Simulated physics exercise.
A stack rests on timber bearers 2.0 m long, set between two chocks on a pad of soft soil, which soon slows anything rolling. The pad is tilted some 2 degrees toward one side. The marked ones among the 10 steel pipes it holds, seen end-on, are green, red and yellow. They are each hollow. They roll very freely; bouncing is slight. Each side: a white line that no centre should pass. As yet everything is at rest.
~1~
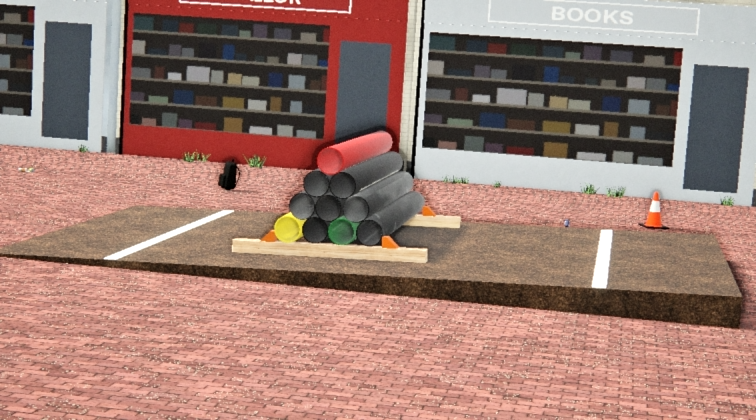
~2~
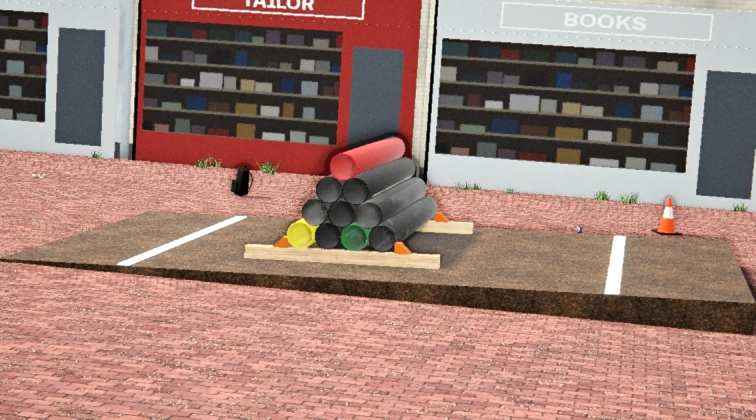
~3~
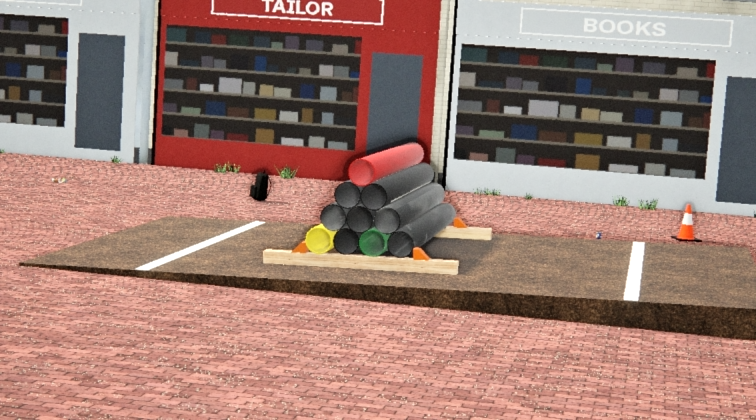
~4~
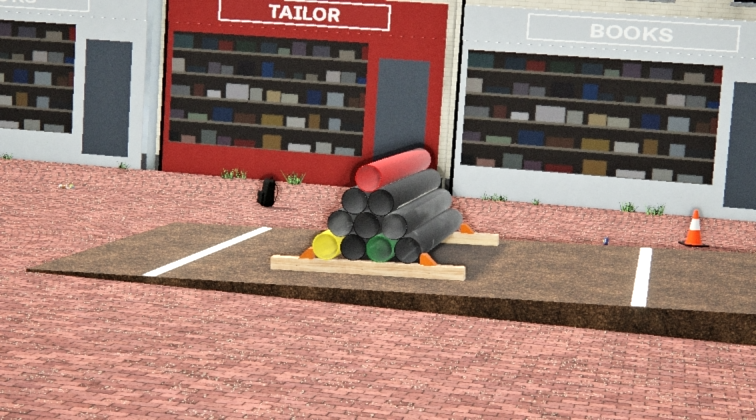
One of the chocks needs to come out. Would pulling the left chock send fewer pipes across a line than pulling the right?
No; the right one sends fewer.
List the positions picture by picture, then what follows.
Green (342, 232), red (330, 161), yellow (288, 229); the pad slopes 2° down to the left; 4 of the 10 form the bottom row; nothing moves, in the first frame.
Green (354, 238), red (343, 167), yellow (301, 235); at rest, in the second frame.
Green (373, 243), red (361, 173), yellow (319, 240); both chocks in; lines at (139, 247) and (601, 273); all still, in the third frame.
Green (380, 249), red (368, 179), yellow (326, 246); nothing moves, in the fourth frame.
Chock on the left freed, after 2.2 s, green is on the bearers, 90 cm from the bearers' right end; red is up on others, 30 cm from the bearers' left end, rolling left; yellow is past the left line; 1 of 10 has crossed.
Chock on the left freed, at the end, green is on the bearers, 10 cm from the bearers' left end; red is past the left line; yellow is past the left line; 3 of 10 have crossed.
Chock on the right freed, after 3.4 s, green is on the bearers, 75 cm from the bearers' right end, rolling right; red is up on others, 60 cm from the bearers' right end, rolling right; yellow is on the bearers, 60 cm from the bearers' left end; 0 of 10 have crossed.
Chock on the right freed, at the end, green is on the bearers, 60 cm from the bearers' right end; red is up on others, 45 cm from the bearers' right end; yellow is on the bearers, 60 cm from the bearers' left end; 0 of 10 have crossed.
